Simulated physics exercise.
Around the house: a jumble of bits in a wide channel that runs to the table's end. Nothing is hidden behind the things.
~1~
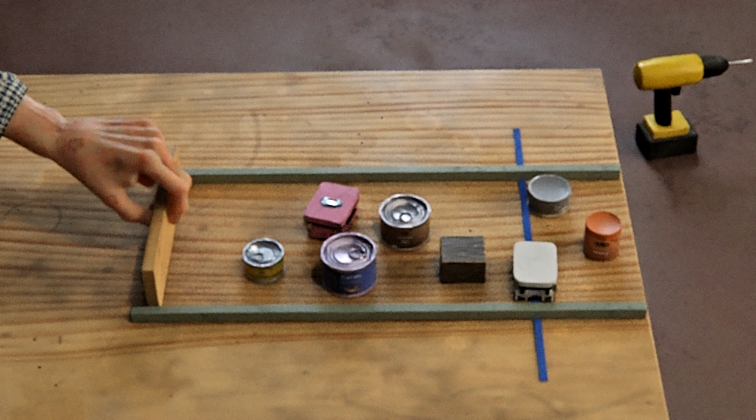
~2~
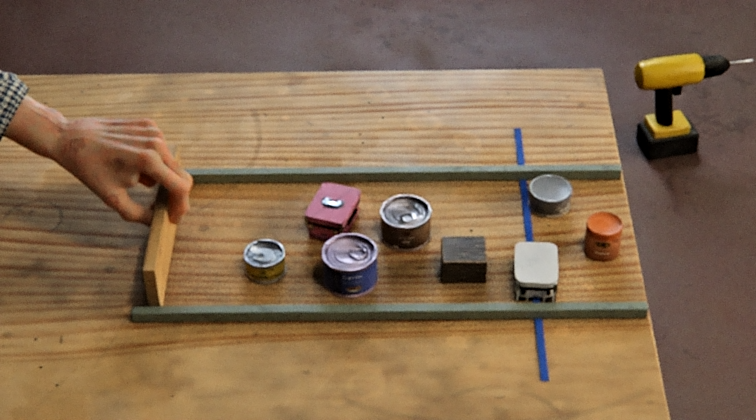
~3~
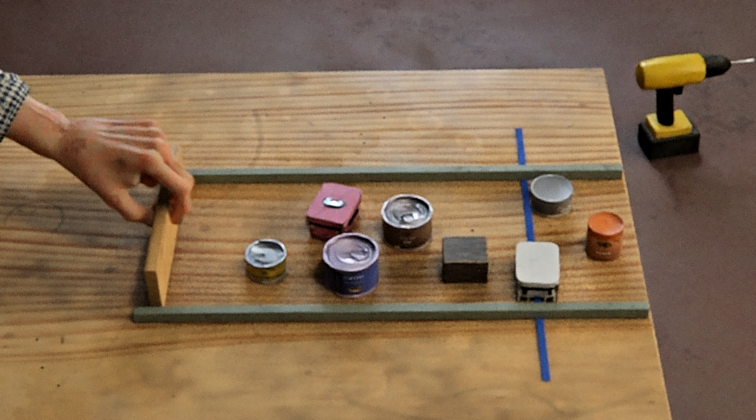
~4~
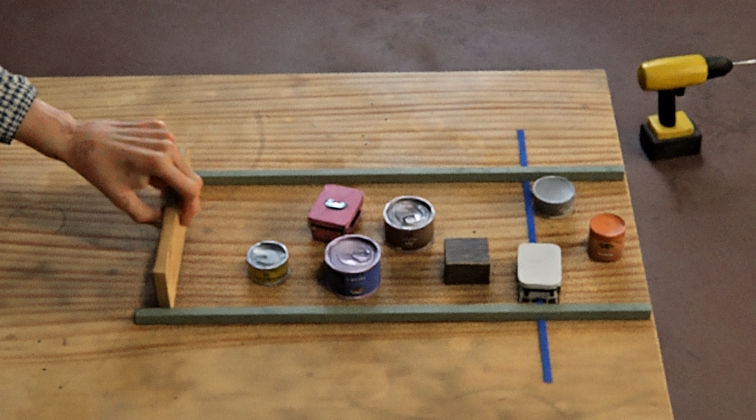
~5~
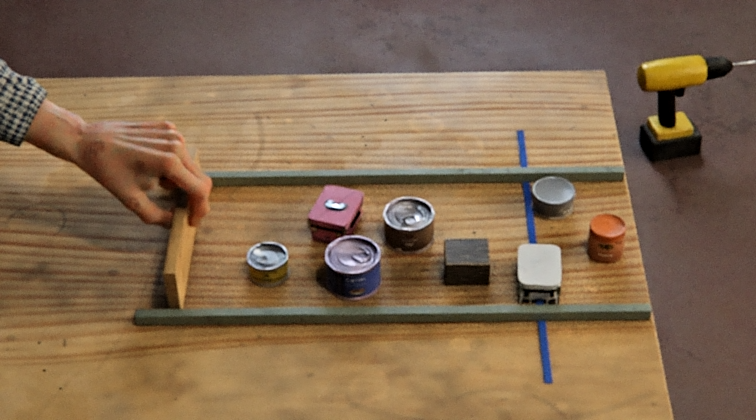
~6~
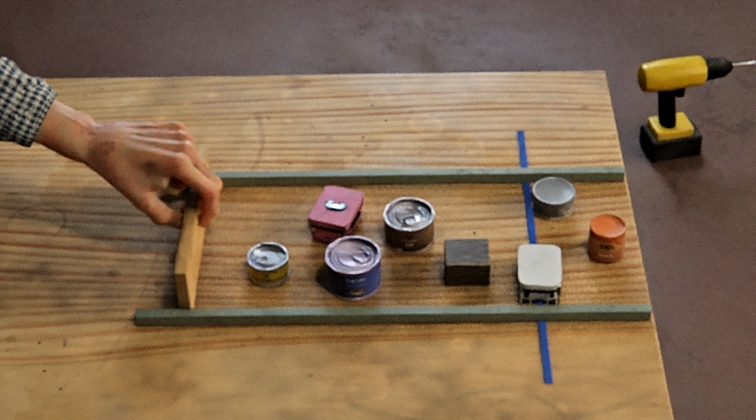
A wooden tabletop above a dark floor is seen from above at an angle, the view shifting very slightly. Between two green rails sit a small yellow tin, a pink case, blue and brown tins, and a dark block, with a grey pot and white case by blue tape, an orange tub beyond, and a yellow drill at right. A hand holds a wooden board still at the left, then slides it a little rightward, touching nothing else.
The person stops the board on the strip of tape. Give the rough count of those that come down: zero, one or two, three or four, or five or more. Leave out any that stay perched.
The number that fall off is zero.
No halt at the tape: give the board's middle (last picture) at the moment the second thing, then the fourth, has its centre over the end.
About (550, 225), then (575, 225).
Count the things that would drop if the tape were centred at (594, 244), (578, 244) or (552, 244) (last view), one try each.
Down on the floor: 5, 3 and 1.
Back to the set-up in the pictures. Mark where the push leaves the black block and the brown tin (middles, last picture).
About (593, 256), and the other about (597, 218).
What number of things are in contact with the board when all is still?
It touches 3.
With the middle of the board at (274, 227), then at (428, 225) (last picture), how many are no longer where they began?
At the one place 1, at the other 6.
Soon after, none off yet; orange tub at rest near (607, 239); grey pot at rest near (553, 199); white case at rest near (539, 275).
After that, none off yet; orange tub at rest near (607, 239); grey pot moving near (557, 195); white case displaced about its own width near (584, 281).
In the end, the number that fall off is zero.
